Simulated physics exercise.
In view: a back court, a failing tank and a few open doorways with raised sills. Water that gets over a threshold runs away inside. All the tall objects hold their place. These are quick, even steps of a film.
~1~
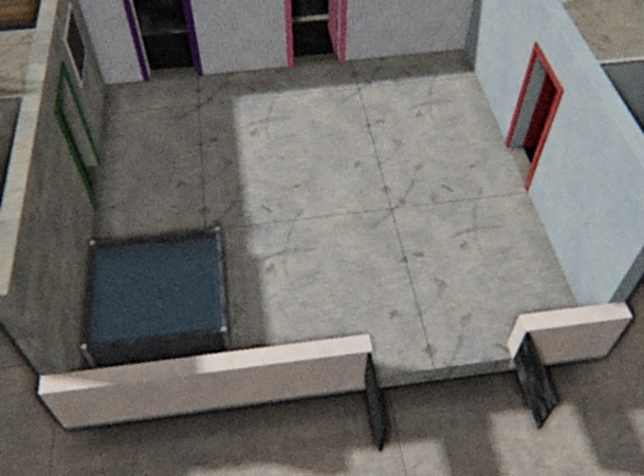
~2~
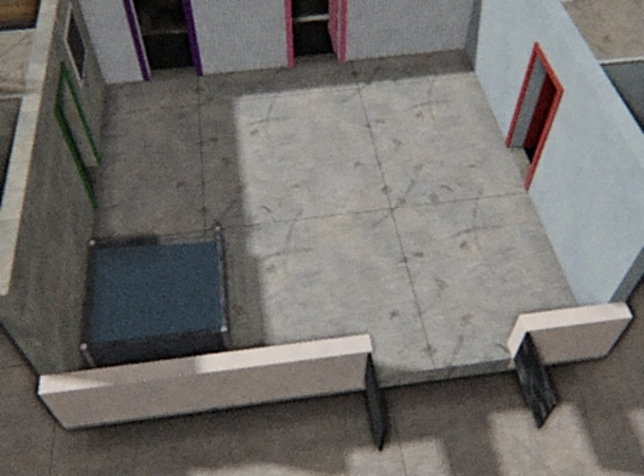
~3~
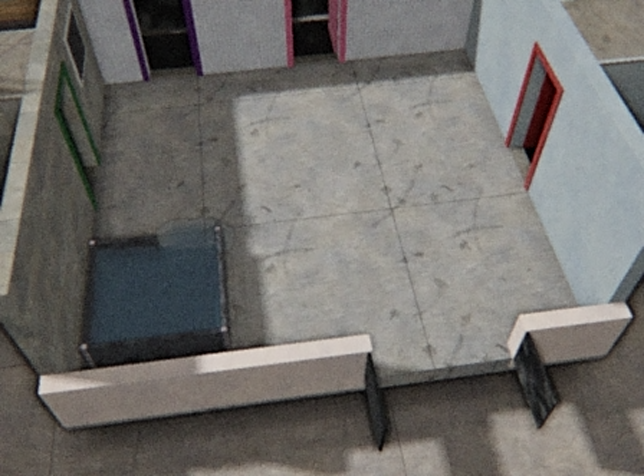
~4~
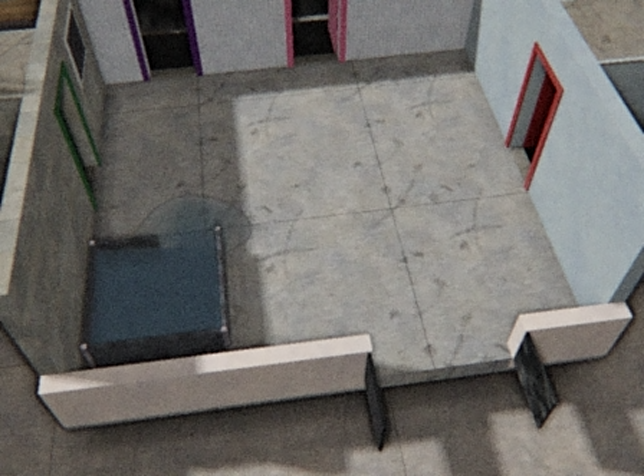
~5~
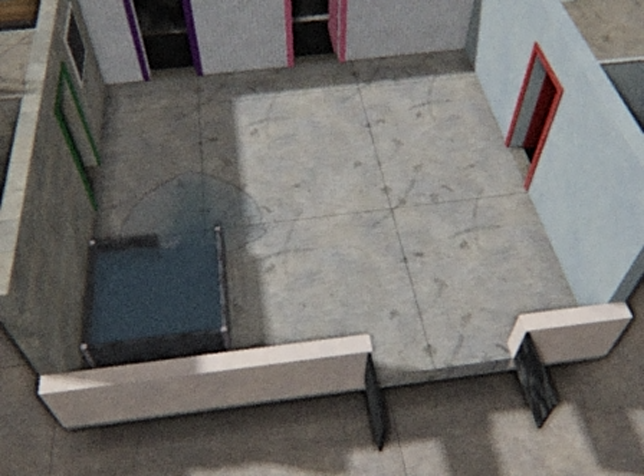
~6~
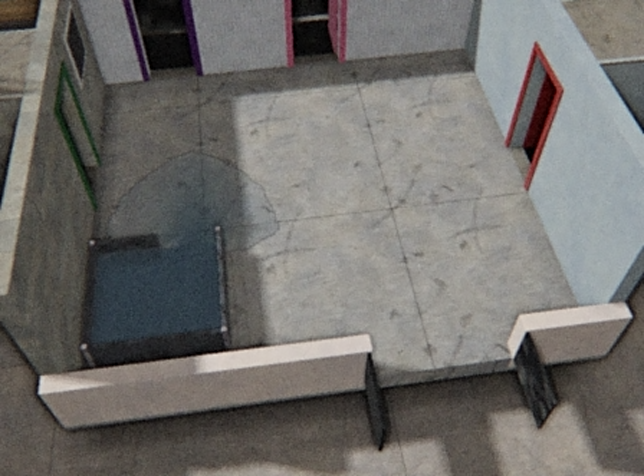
Water seeps from the far side of a dark blue tank at the lower left of a grey-floored court, seen from high above by a still camera. Purple and pink doorways stand in the back wall, a green one at left, a red one at right, and a low pale wall with a gap runs along the front. The thin, faint puddle first shows behind the tank, then widens into a rounded sheet, spreading back and rightward onto the sunlit floor.
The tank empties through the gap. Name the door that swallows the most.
Most goes in at the purple door.
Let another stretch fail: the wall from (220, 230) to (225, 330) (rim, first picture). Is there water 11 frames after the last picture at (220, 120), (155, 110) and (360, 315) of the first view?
In that order: No water, clear, flooded.
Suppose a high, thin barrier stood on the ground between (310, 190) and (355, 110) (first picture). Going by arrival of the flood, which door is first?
I say the green one.
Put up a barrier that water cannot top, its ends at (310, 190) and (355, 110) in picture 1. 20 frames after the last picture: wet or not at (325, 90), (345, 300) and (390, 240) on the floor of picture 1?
As listed: Covered, no water, not flooded.
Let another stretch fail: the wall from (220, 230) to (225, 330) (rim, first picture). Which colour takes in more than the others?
I say the red door.
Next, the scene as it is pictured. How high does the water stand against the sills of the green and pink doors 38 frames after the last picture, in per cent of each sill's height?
Roughly 140 per cent, then 170 per cent.
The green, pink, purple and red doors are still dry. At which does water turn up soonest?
I say the green door.
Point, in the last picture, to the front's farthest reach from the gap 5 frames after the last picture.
I would point to (211, 92).
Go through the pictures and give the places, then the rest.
The tank at (156, 288) is whole and still, in the first picture.
Water pours out on the tank's far side and has run to a hidden place, in the second picture.
The front is at (171, 225), out from the gap on the tank's far side, in the third picture.
The front is at (178, 202), out from the gap on the tank's far side, in the fourth picture.
The front is at (199, 178), out from the gap on the tank's far side, in the fifth picture.
Water pours out on the tank's far side and has run to (198, 158), in the sixth picture.
A moment on, water covers 20 % of the floor; purple door not reached, pink door not reached, green door wet at the sill, nothing in, red door not reached.
Next, water covers 35 % of the floor; purple door a trickle in, pink door not reached, green door a trickle in, red door not reached.
Then, water covers 45 % of the floor; purple door some in, pink door a trickle in, green door a trickle in, red door not reached.
Later, water covers 45 % of the floor; purple door a lot in, pink door some in, green door some in, red door not reached.
In the end, water covers 70 % of the floor; purple door a lot in, pink door some in, green door some in, red door wet at the sill, nothing in; the purple door has let in the most.
